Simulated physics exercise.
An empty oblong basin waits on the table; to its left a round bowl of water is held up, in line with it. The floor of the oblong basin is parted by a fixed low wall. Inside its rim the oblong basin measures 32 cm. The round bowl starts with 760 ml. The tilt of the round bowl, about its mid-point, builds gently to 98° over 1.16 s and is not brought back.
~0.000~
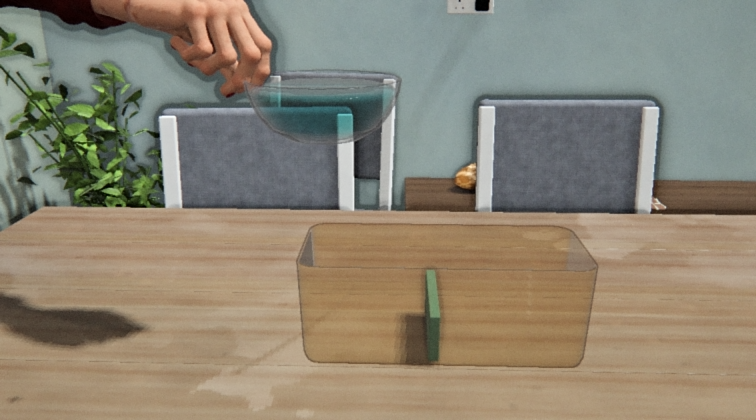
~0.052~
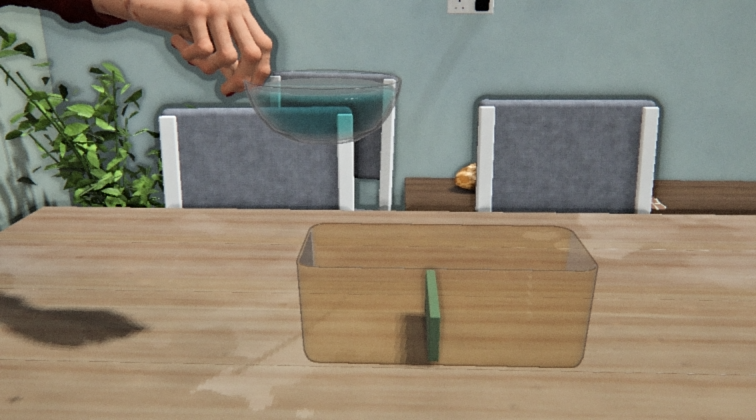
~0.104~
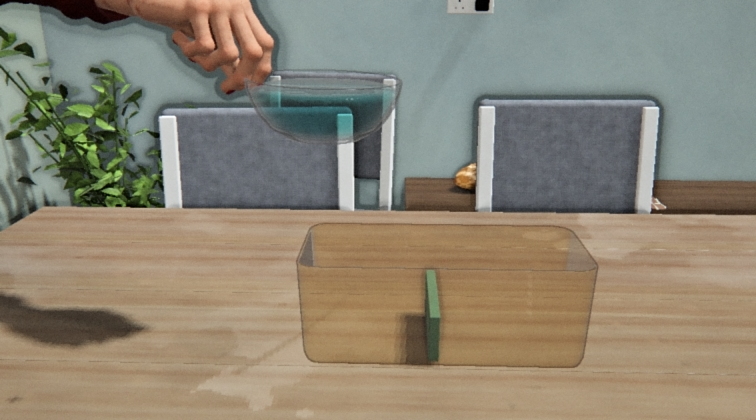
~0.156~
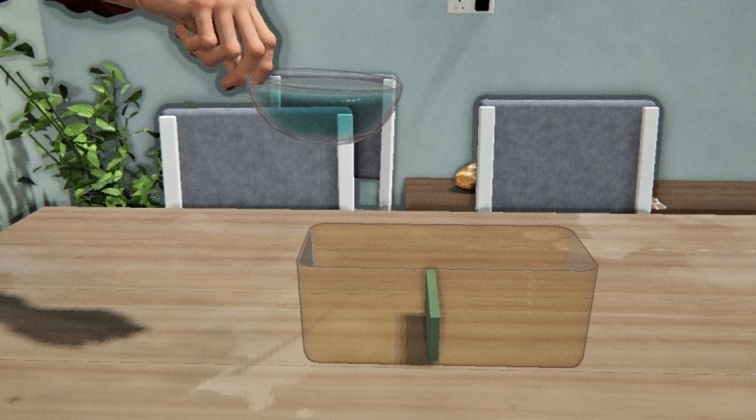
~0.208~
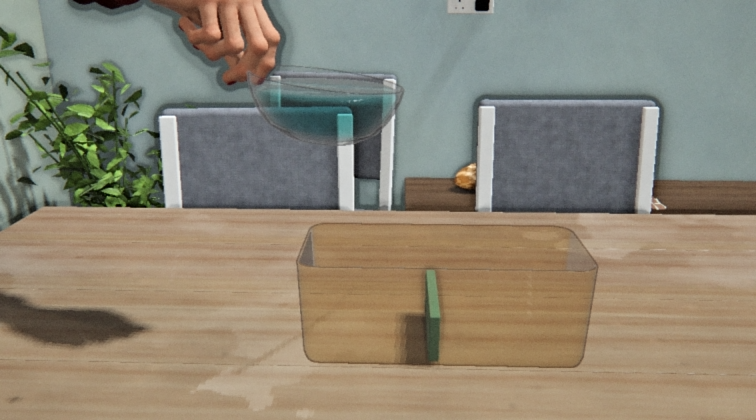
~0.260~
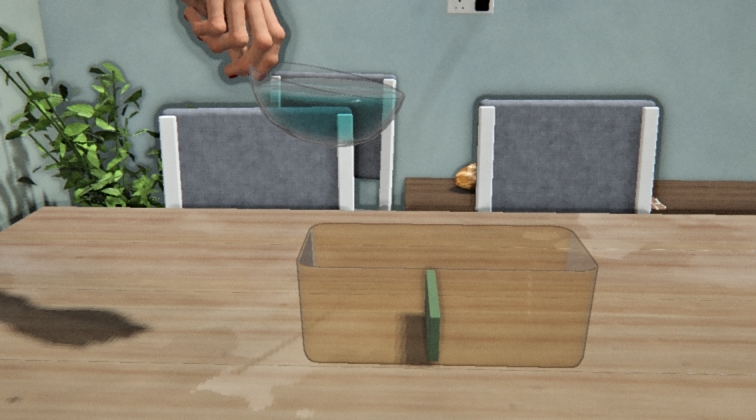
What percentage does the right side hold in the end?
About 74 per cent.
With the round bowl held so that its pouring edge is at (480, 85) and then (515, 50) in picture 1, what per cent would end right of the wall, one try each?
First 95, then 80 per cent.
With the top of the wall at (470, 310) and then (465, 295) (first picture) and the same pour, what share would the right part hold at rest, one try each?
In turn about 40 and 35 per cent.
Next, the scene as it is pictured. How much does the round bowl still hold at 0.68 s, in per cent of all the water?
About 34 per cent.
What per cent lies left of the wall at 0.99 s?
About 18 per cent.
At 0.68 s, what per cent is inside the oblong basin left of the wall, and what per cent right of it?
Near 3 on the left, 22 on the right.
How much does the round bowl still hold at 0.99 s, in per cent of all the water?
About 1 per cent.
By 0.68 s the tilt is 62° and 34 per cent is still to pour, 3 is left of the wall and 22 right of it.
By 0.99 s the tilt is 93° and 1 per cent is still to pour, 18 is left of the wall and 75 right of it.
By 1.31 s the tilt is 98° and 0 per cent is still to pour, 23 is left of the wall and 75 right of it.
By 1.66 s the tilt is 98° and 0 per cent is still to pour, 23 is left of the wall and 75 right of it.
At rest 23 per cent lies left of the wall, 74 right of it and 2 outside.
